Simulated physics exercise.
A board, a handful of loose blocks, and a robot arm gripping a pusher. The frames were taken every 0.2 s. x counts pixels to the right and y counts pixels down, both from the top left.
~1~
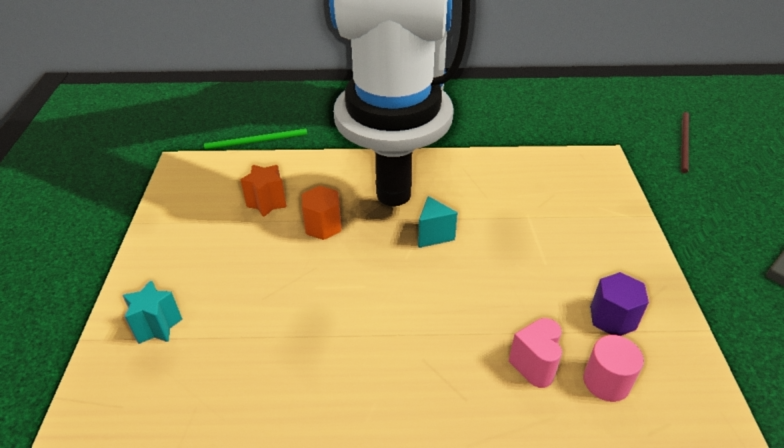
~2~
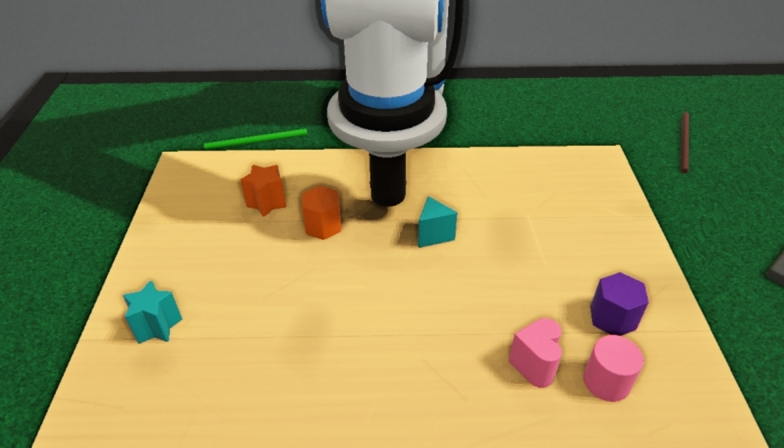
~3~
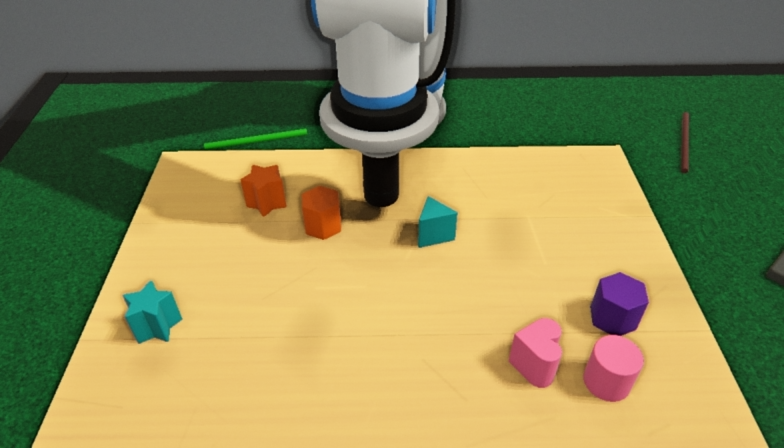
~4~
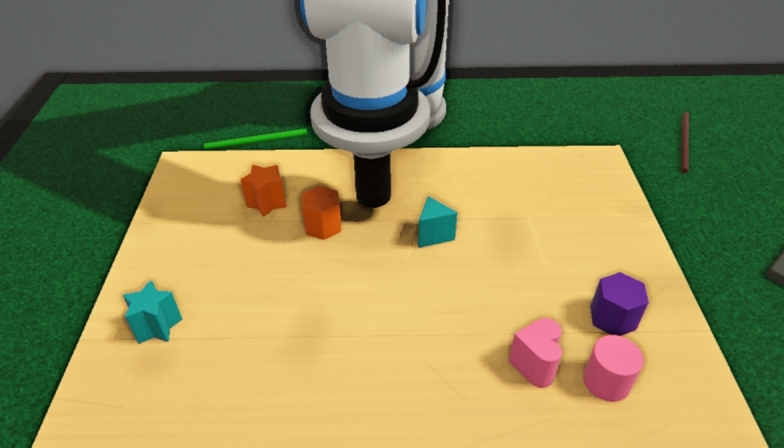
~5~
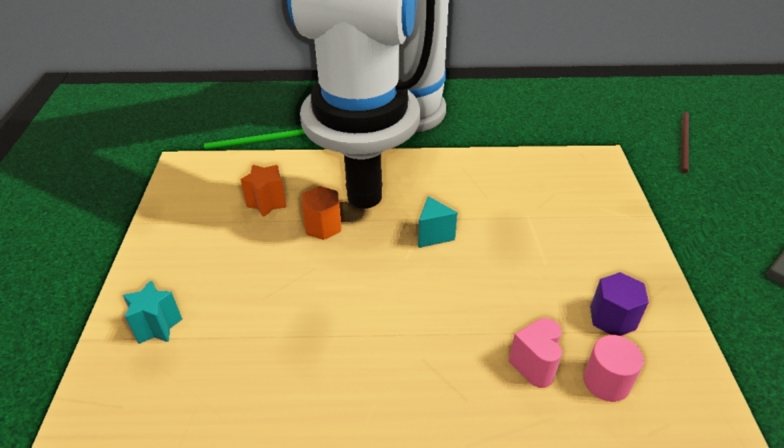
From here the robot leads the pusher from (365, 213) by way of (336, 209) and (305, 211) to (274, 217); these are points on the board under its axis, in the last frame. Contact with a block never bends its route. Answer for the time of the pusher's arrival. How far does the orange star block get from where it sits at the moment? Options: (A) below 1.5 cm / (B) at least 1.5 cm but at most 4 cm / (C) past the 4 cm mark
Answer: B.
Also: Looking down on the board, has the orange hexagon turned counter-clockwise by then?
The answer is yes.
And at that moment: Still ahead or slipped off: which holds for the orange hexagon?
Most likely the orange hexagon slides off.
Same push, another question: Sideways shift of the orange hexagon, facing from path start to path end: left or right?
It slides leftward.
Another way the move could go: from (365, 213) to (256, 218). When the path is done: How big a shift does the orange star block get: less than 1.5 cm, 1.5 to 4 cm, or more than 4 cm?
From 1.5 to 4 cm.
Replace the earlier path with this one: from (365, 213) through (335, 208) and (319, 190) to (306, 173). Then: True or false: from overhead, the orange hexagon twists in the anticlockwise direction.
That statement is accurate.
The first path, step by step. One third of the way, pusher at (333, 193); orange hexagon at (307, 200), turned 35° anticlockwise.
Two thirds of the way, pusher at (302, 196); orange hexagon at (289, 207), turned 85° anticlockwise.
At the end, pusher at (271, 202); orange star block at (244, 173), turned 35° clockwise; orange hexagon at (283, 211), turned 100° anticlockwise; turquoise triangular block in place.
